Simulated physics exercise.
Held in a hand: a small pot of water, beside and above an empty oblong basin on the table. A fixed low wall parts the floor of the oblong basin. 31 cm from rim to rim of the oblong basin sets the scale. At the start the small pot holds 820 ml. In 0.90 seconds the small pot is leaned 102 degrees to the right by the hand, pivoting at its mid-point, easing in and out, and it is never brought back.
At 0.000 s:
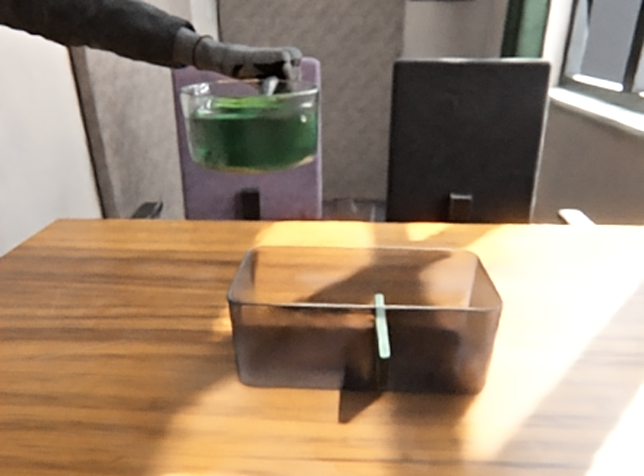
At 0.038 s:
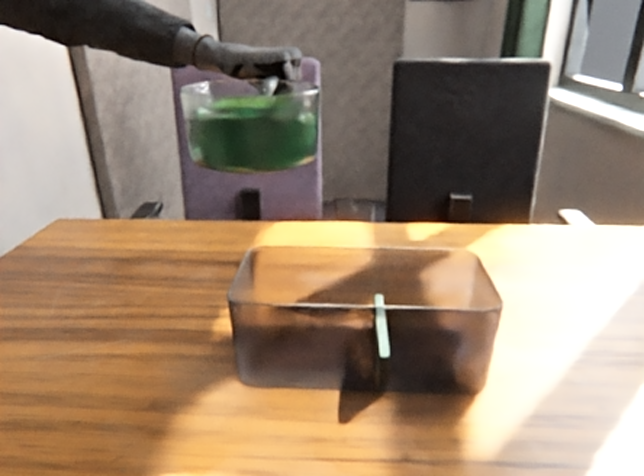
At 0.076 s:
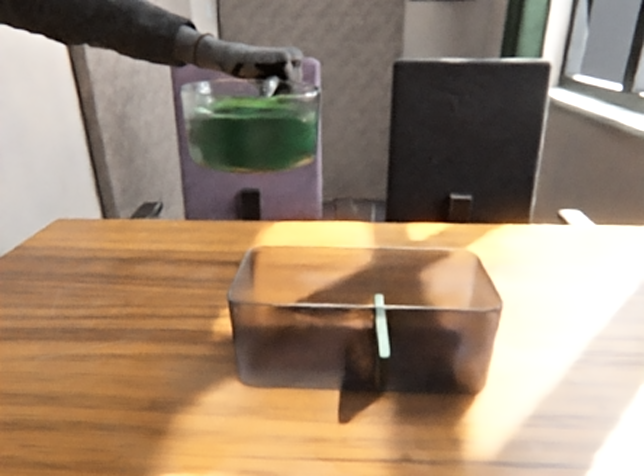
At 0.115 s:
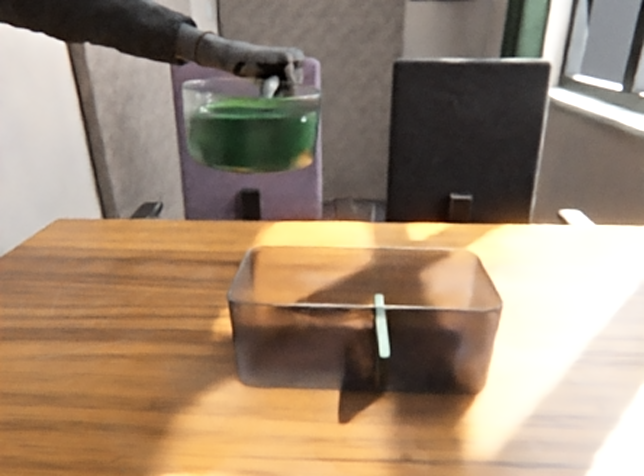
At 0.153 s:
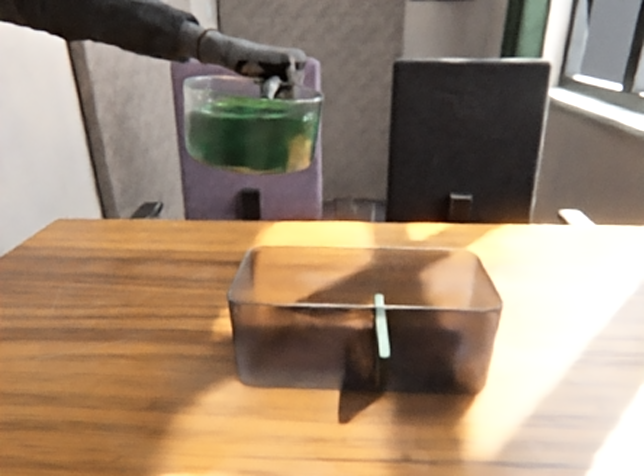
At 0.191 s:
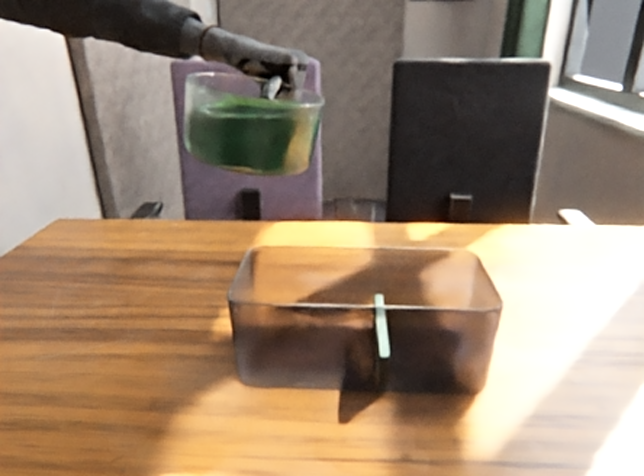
A dark-gloved hand reaches in from the upper left, holding a clear round pot of green liquid above a sunlit wooden table, viewed from a fixed spot across it. An empty, see-through oblong basin with a pale green strip stands at the centre, with a purple chair and a black chair behind. The hand gradually tilts the pot slightly to the right, the liquid shifting inside.
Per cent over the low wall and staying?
42 per cent.
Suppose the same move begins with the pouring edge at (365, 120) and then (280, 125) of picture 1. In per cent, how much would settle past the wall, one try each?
First 75, then 5 per cent.
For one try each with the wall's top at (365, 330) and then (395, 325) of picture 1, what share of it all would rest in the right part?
Some 65 in a hundred, then some 20 in a hundred.
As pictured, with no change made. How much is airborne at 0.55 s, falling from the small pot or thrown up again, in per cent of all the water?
My guess is roughly 36 %.
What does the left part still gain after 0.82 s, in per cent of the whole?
It comes to about 28 per cent.
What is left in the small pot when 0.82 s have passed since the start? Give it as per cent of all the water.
Around 12 in a hundred is still there.
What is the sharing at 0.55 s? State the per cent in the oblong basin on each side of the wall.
Lab note: Left near 3 %, right near 0.
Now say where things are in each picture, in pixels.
The first picture shows tilt 0°; pouring edge (318, 90); surface from (192, 108) to (317, 108); the oblong basin's rim runs from (239, 272) to (489, 278); the wall's top is at (381, 323).
The second picture shows tilt 0°; pouring edge (319, 90); surface from (191, 108) to (317, 108).
The third picture shows tilt 2°; pouring edge (319, 92); surface from (191, 107) to (317, 109).
The fourth picture shows tilt 4°; pouring edge (321, 95); surface from (191, 107) to (317, 110).
The fifth picture shows tilt 7°; pouring edge (322, 99); surface from (192, 106) to (318, 110).
The sixth picture shows tilt 11°; pouring edge (323, 104); surface from (193, 106) to (320, 111).
By 0.55 s the tilt is 69° and 61 per cent is still to pour, 3 is left of the wall and 0 right of it.
By 0.82 s the tilt is 100° and 13 per cent is still to pour, 29 is left of the wall and 42 right of it.
By 1.10 s the tilt is 102° and 1 per cent is still to pour, 53 is left of the wall and 42 right of it.
By 1.40 s the tilt is 102° and 0 per cent is still to pour, 56 is left of the wall and 42 right of it.
At rest 56 per cent lies left of the wall, 42 right of it and 1 outside.
